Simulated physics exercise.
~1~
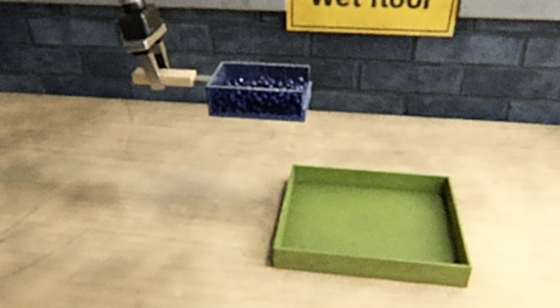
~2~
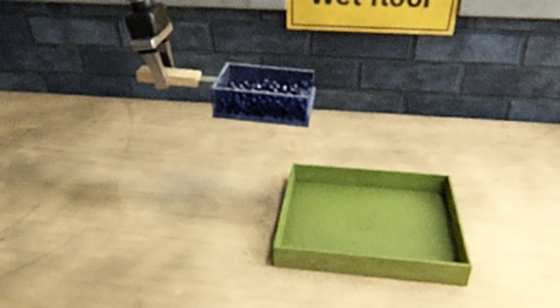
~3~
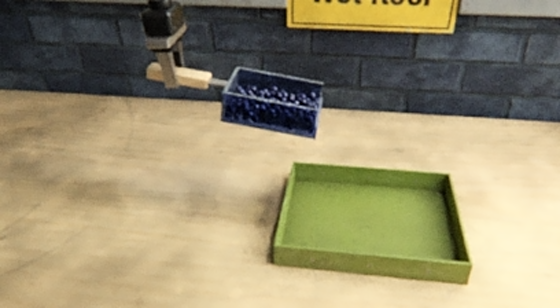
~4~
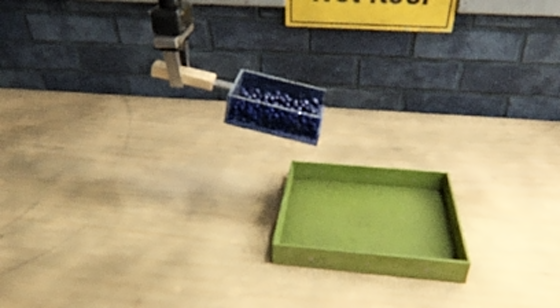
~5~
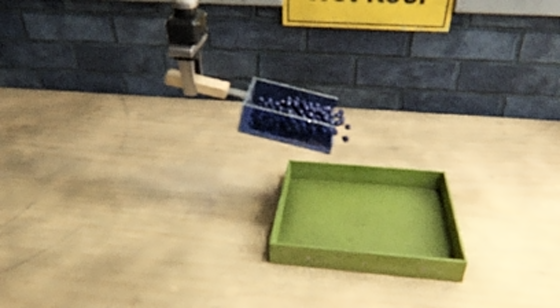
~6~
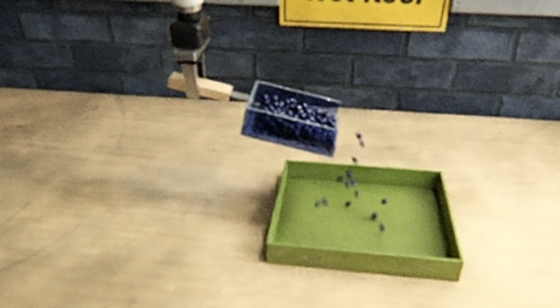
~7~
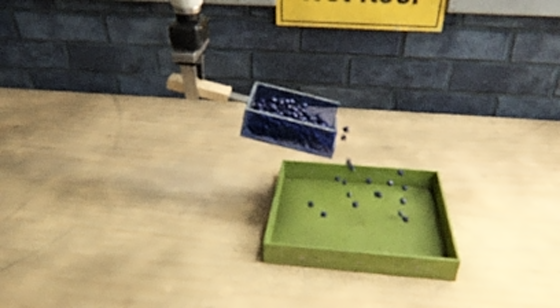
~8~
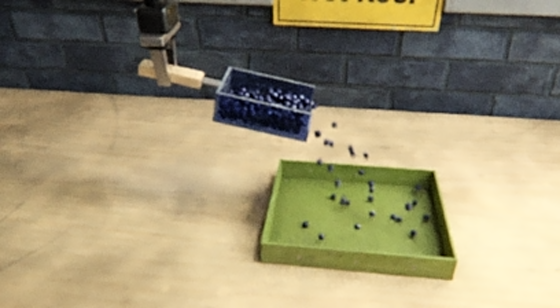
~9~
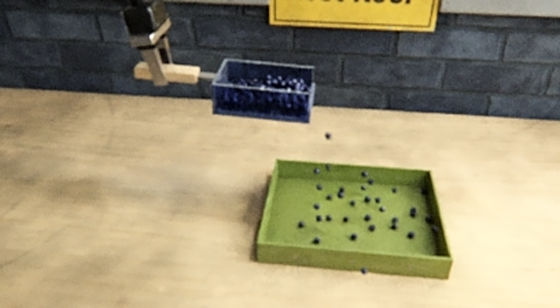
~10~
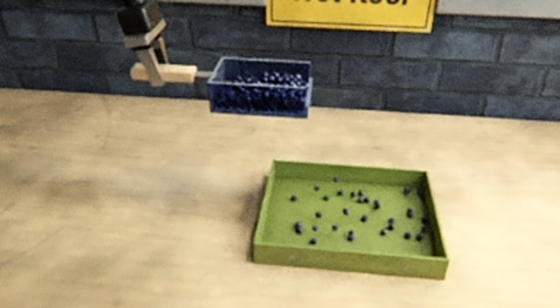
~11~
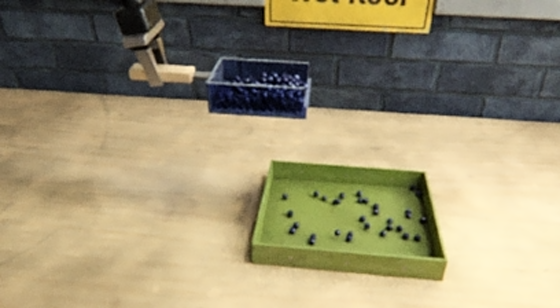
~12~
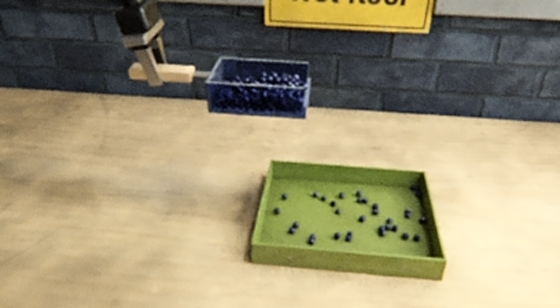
On a wooden table top, a robot arm tilting a blue box of beads, spilling some into a green tray, then levelling it.
